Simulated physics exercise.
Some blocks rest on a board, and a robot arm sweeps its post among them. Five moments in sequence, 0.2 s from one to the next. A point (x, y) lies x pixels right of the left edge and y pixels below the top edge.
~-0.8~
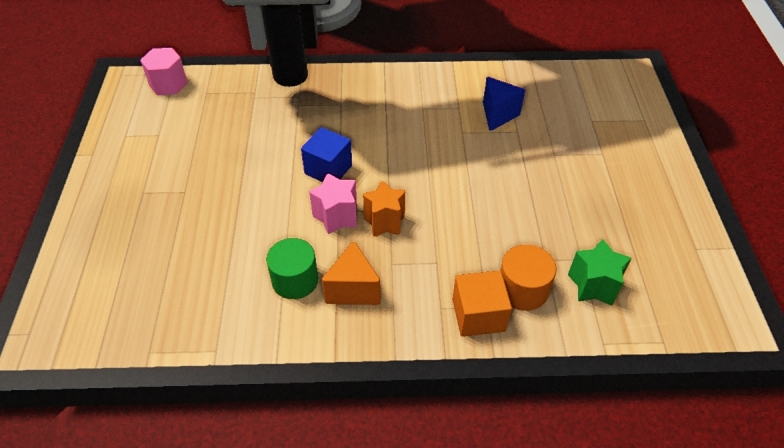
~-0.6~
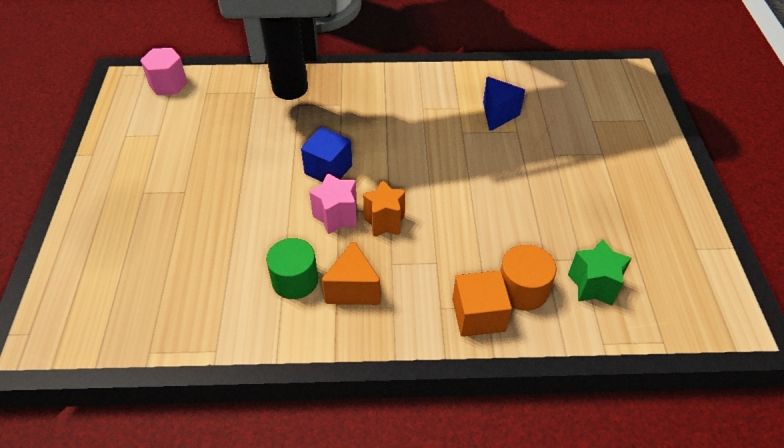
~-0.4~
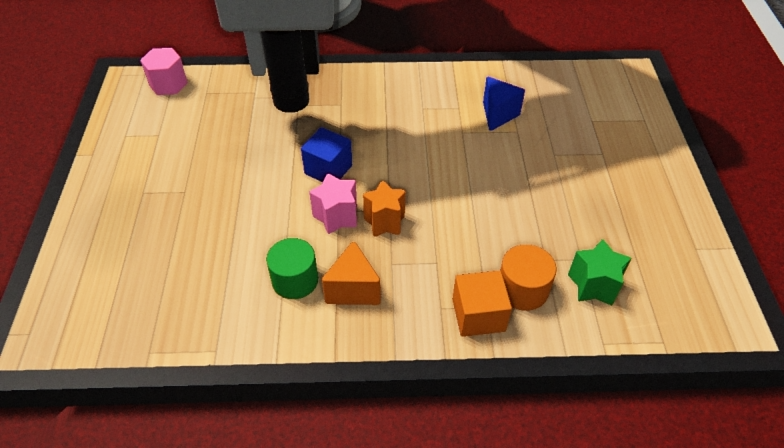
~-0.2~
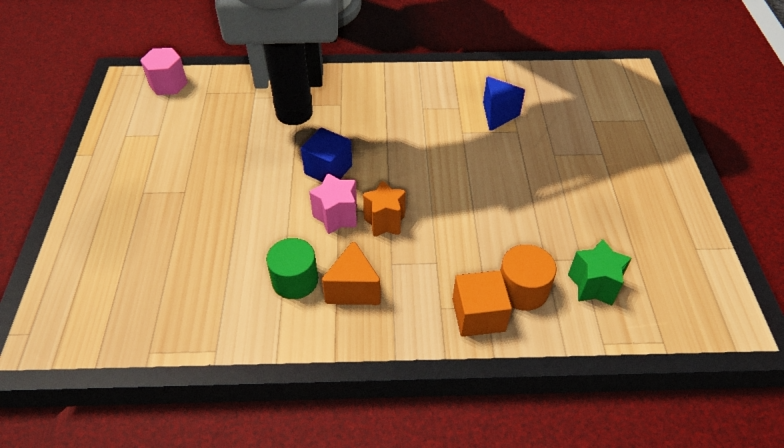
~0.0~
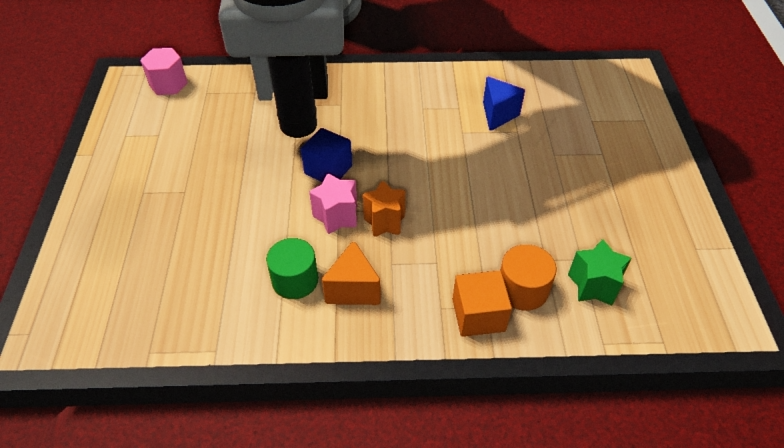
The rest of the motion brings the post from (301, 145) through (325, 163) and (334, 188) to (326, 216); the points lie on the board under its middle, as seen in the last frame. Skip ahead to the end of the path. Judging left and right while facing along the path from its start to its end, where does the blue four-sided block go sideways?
Its sideways move is to the left.
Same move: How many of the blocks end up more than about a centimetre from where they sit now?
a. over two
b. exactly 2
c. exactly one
I choose a.
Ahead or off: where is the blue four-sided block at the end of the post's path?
As far as I can tell, the blue four-sided block has dropped away to the side or behind.
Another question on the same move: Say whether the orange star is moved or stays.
In the end it has been moved.
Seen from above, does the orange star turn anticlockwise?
Yes, I think so.
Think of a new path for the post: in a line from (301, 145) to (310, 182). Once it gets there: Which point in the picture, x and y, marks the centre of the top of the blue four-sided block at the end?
The middle of its upper face should be somewhere near (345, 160).
On the path given first. One third of the way, post (323, 144); blue four-sided block (344, 160), turned 20° clockwise.
Two thirds of the way, post (332, 170); blue four-sided block (364, 180); pink star (336, 204), turned 25° clockwise; orange star (391, 201).
At the end, post (323, 198); green disc in place; blue four-sided block (368, 189); pink star (335, 219), turned 35° clockwise; orange star (402, 206), turned 20° anticlockwise.
